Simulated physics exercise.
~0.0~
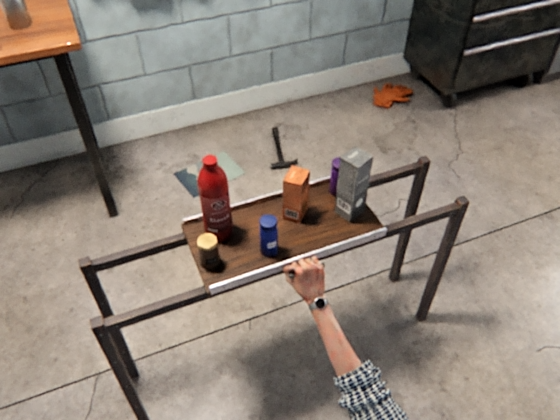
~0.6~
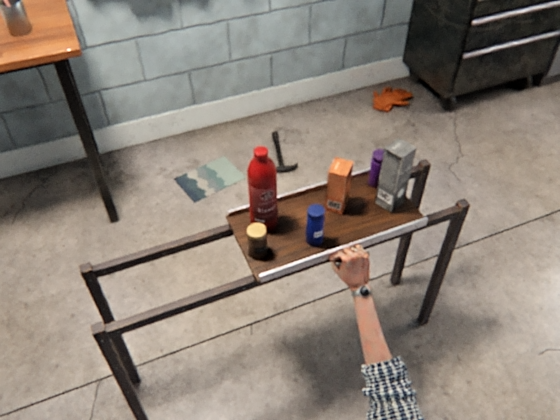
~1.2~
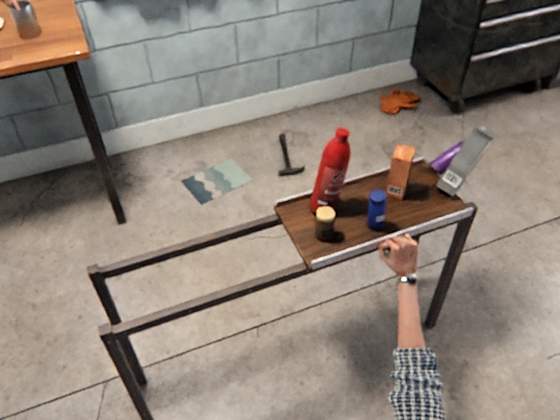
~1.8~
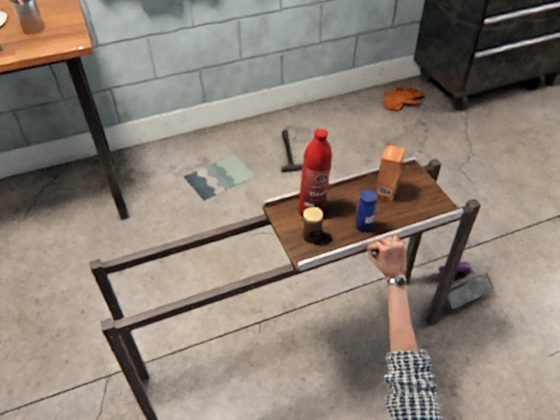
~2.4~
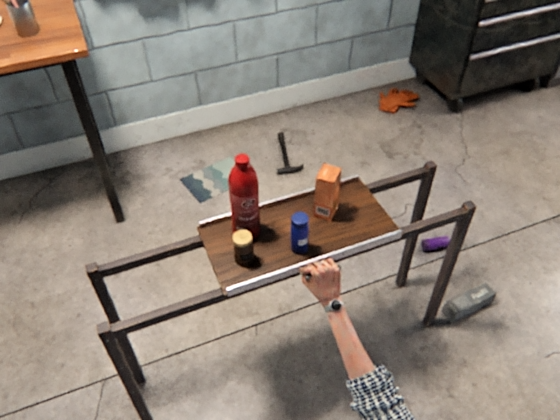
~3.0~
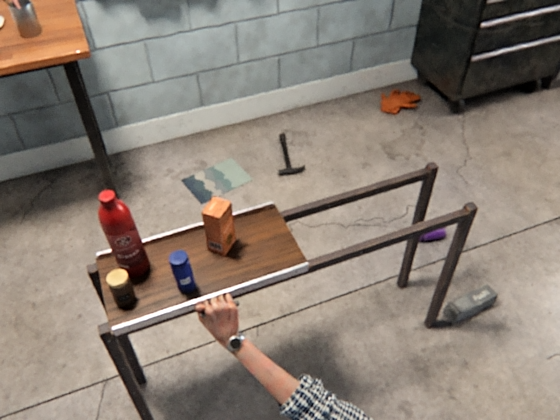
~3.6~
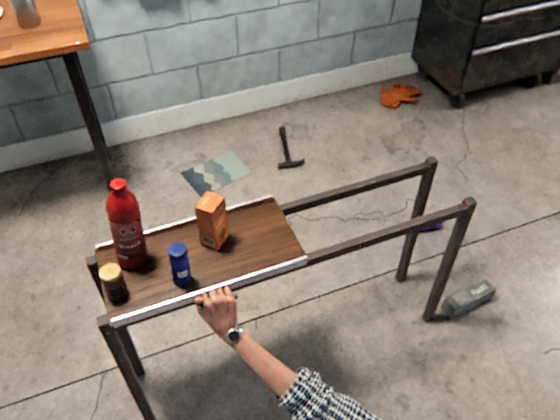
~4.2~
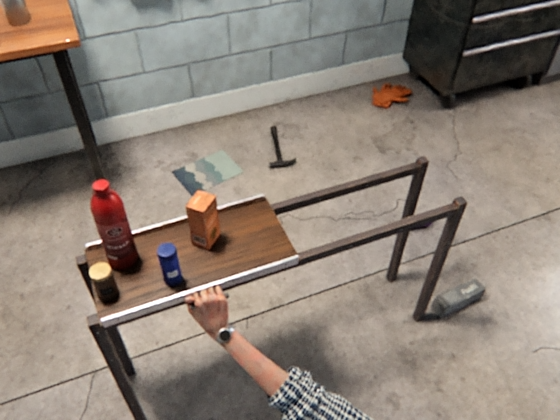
At first, a hand grips the near edge of a wooden tray on a metal frame, with a red bottle, an orange carton, a grey carton and blue, brown and purple shakers standing on it. The hand slides the tray right to the end of the rails, where the red bottle leans and the grey carton and purple shaker tip. Those two fall to the floor as the bottle settles upright. The hand then carries the tray left to the opposite end. There it rests, the remaining four items upright, with the grey carton lying on the floor.
